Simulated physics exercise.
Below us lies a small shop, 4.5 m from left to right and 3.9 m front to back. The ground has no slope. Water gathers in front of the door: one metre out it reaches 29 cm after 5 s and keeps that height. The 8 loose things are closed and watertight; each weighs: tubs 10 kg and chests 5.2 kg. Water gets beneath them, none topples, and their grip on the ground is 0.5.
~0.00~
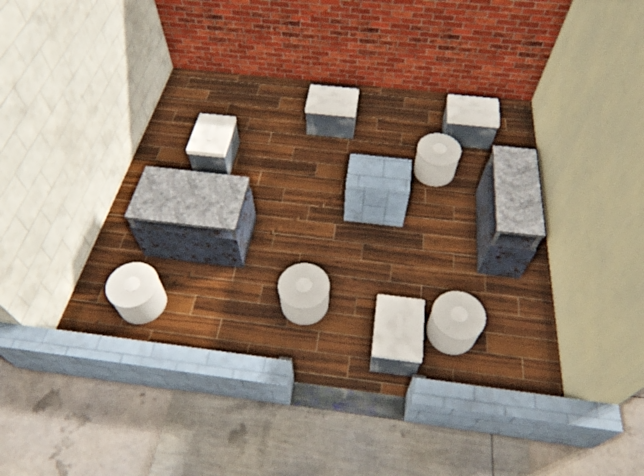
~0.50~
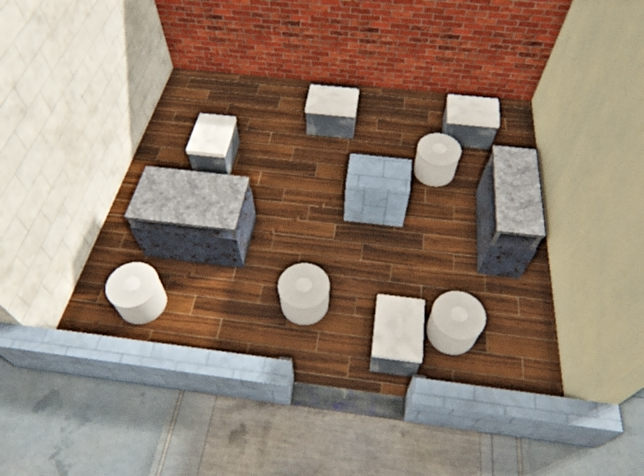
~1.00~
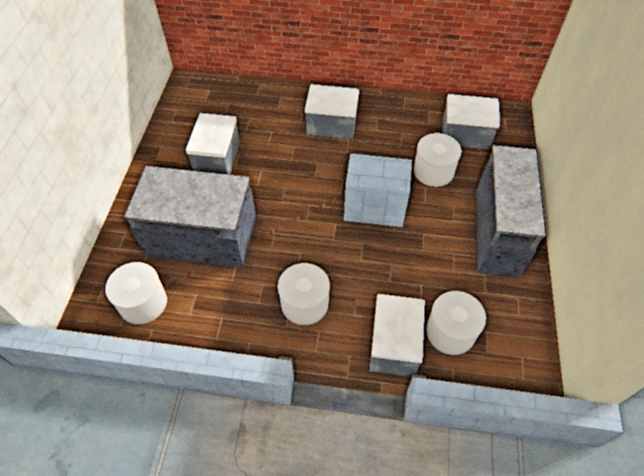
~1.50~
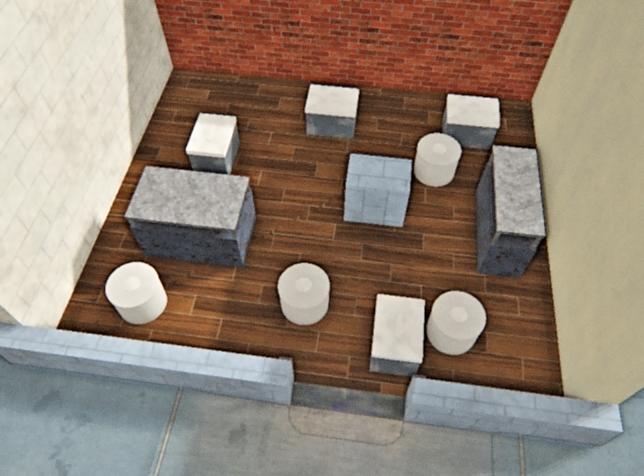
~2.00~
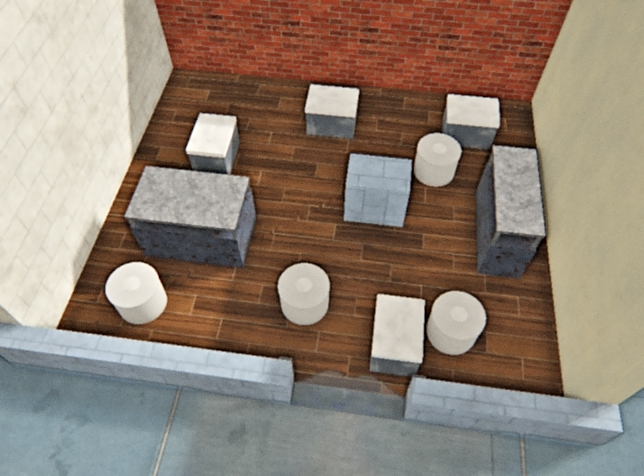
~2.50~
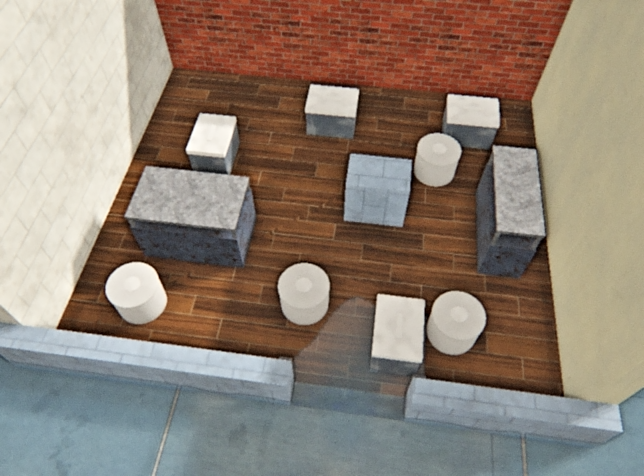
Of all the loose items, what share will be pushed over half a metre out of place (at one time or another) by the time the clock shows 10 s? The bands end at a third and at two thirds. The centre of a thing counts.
It is two thirds or above.
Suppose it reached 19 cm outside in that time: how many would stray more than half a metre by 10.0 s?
Then 4.
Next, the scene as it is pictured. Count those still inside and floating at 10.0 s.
At that moment 6.
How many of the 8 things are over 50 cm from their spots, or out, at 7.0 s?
By then 5.
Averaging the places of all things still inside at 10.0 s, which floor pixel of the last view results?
At about (290, 178).
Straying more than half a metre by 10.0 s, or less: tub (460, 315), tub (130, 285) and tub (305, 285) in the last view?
In that order: Short of it, under, over.
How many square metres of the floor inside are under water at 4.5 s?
Some 6.0 m2.
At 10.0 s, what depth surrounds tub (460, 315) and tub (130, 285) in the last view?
Roughly 5 and 3 cm.
After 3.5 s 0 of 8 are over 50 cm from their spots; 0 afloat.
After 4.5 s 2 of 8 are over 50 cm from their spots; 1 afloat.
After 7.0 s 5 of 8 are over 50 cm from their spots; 2 afloat.
After 10.0 s 6 of 8 are over 50 cm from their spots, and 6 have been at some point; 6 afloat.
